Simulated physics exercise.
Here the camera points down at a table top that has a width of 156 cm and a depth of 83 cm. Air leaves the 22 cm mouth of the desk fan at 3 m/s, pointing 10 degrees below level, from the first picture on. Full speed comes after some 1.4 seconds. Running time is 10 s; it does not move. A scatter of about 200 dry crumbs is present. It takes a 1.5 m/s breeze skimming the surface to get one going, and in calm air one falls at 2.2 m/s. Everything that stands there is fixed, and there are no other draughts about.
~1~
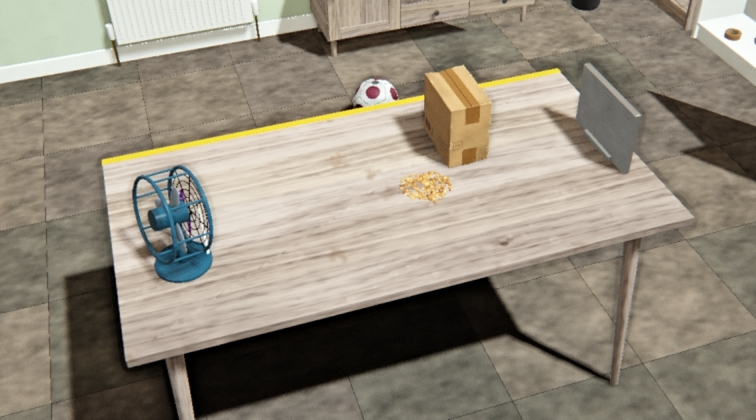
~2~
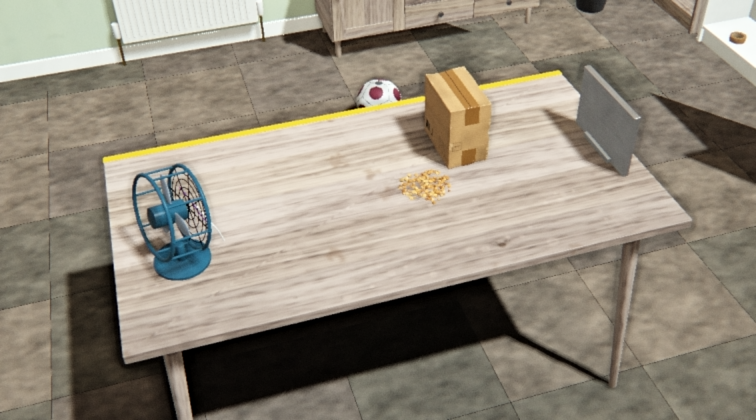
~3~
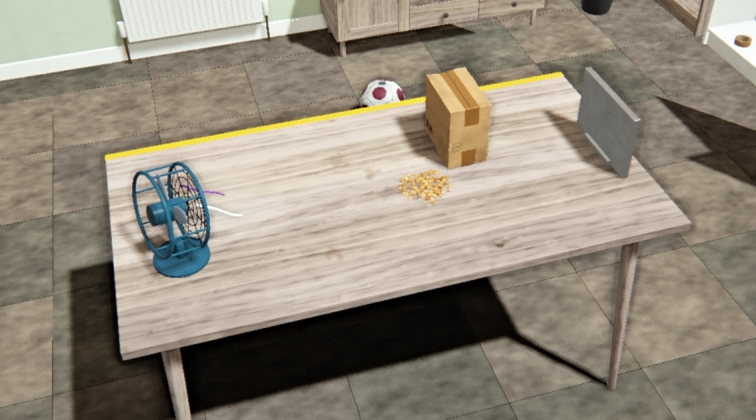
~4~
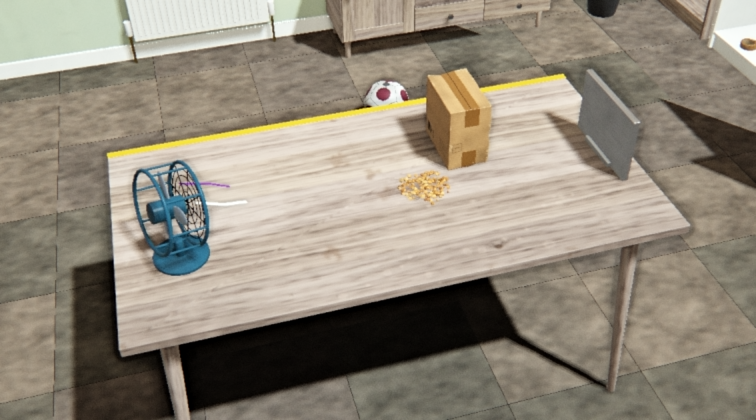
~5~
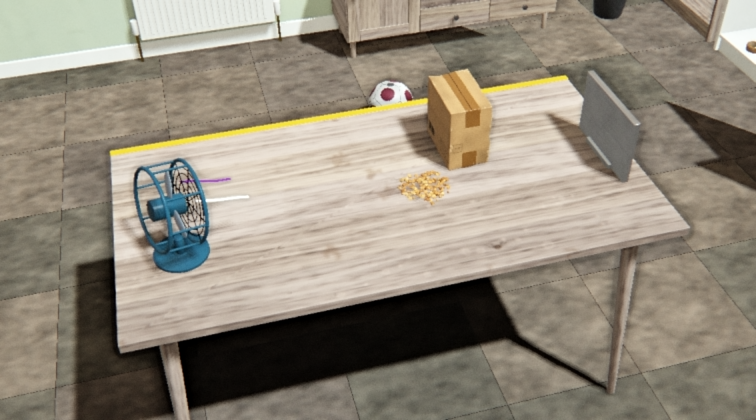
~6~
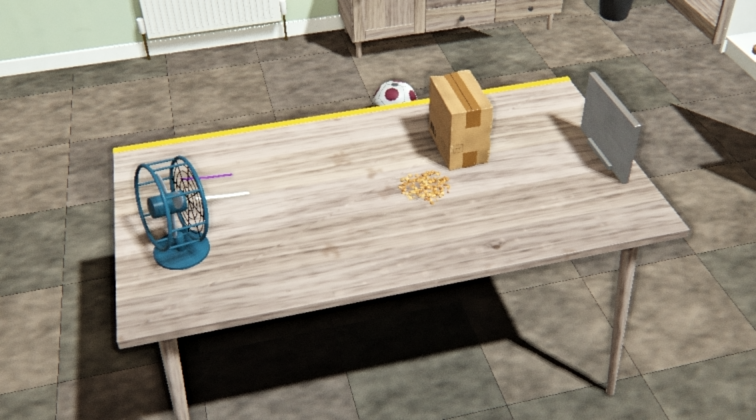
Ribbons on the blue desk fan at the left of a pale wooden table first hang against its cage, then lift and stream out to the right, one purple and one white, until nearly straight. The golden crumbs, cardboard box and grey panel stay in place while the view drifts slightly.
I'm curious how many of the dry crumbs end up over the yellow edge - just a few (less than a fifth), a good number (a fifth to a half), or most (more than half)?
In the end, just a few do.
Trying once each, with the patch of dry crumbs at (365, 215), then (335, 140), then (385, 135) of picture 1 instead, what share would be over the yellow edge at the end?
Going through the three spots in order, you'd get 0 percent, 100 percent and 100 percent.
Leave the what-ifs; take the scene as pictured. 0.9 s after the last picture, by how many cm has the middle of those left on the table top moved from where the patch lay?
Around 60 cm from the start.
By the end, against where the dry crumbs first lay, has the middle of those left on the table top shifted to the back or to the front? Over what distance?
Direction: Frontward; shift: About 20 cm.
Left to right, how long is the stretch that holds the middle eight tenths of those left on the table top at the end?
Roughly 20 cm from left to right.
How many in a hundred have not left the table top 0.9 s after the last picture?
I reckon some 70 %.
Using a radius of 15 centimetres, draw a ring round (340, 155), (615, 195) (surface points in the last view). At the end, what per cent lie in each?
In turn about 0 %, 30 %.
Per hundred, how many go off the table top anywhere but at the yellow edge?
Estimate: Near 70 %.
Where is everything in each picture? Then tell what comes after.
In the first frame, the middle of the dry crumbs is near (425, 187), none has stirred yet and the mouth of the desk fan is at (172, 215).
In the second frame, the middle of the dry crumbs is near (425, 187), none has stirred yet and the yellow edge is centred on (344, 112).
In the third frame, the middle of the dry crumbs is near (424, 187), none has stirred yet, the top of a box is at (458, 89) and the top of a laptop is at (612, 92).
In the fourth frame, the middle of the dry crumbs is near (424, 188) and none has stirred yet.
In the fifth frame, the middle of the dry crumbs is near (424, 188) and none has stirred yet.
In the sixth frame, the middle of the dry crumbs is near (424, 187) and none has stirred yet.
Then, 0.9 s after the last picture, 0 % are over the yellow edge; the middle of those still in play is near (647, 197); 0 % have settled or left.
Then, 2.1 s after the last picture, 0 % are over the yellow edge; the middle of those still in play is near (638, 191); 76 % have settled or left.
Then, 4.4 s after the last picture, 0 % are over the yellow edge; the middle of those still in play is near (638, 191); 78 % have settled or left.
Then, 8.9 s after the last picture, at the end, 0 % are over the yellow edge; the middle of those still in play is near (641, 191).
